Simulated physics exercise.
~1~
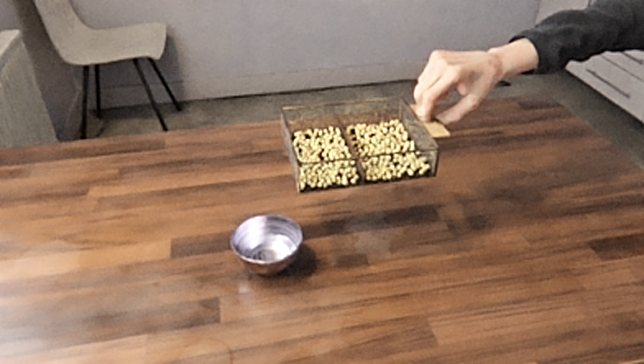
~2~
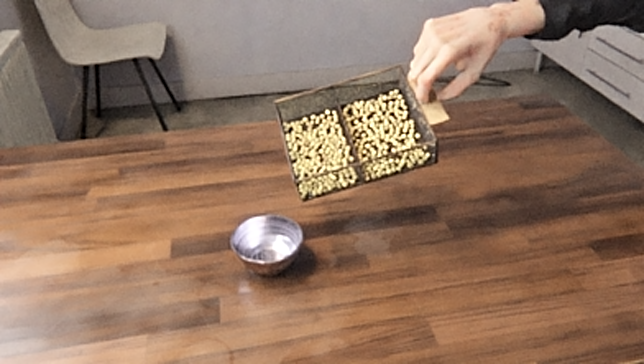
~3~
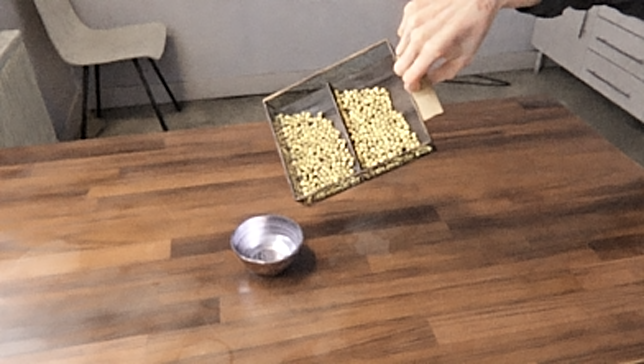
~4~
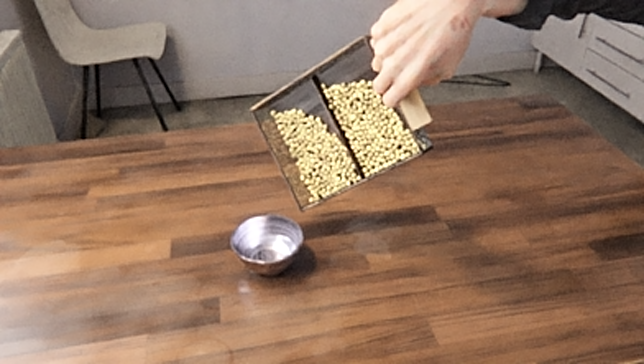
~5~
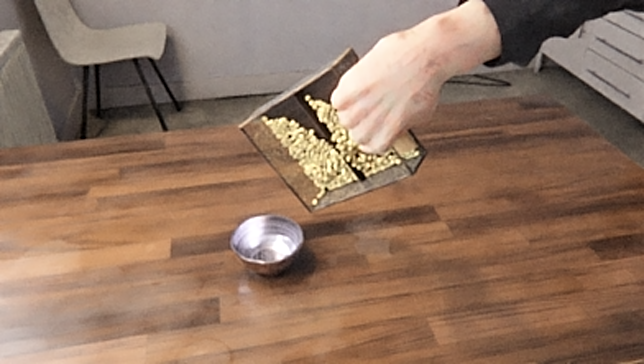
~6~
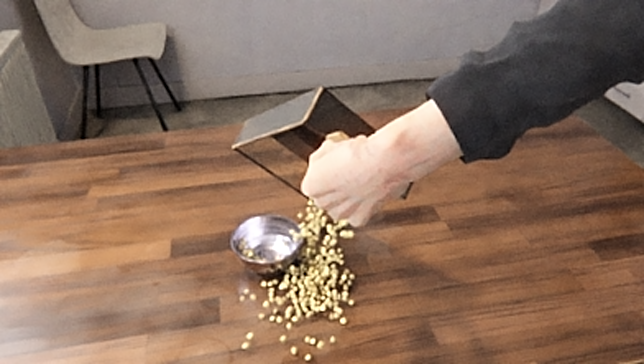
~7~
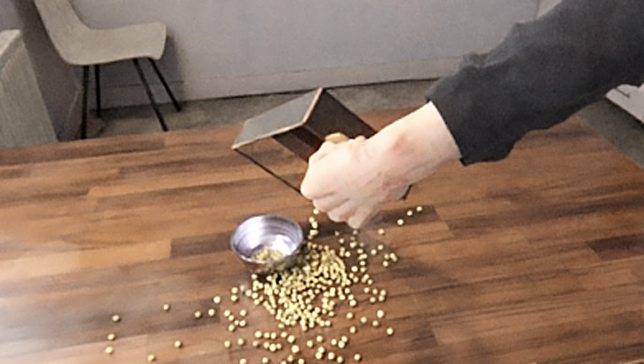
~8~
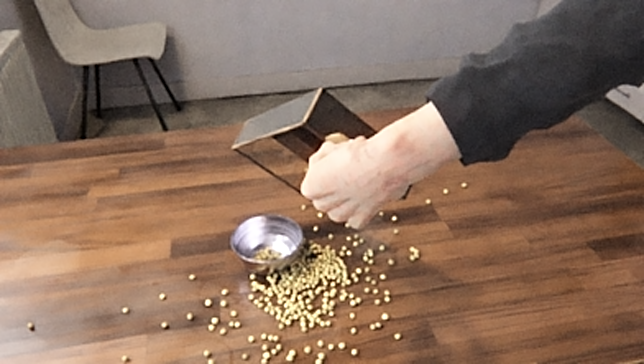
Soya beans spilled across a wooden table when a hand tilted a divided, clear-sided box further and further over a small metal bowl, and nearly all of them missed, ending in a scattered heap beside it with only a few inside.
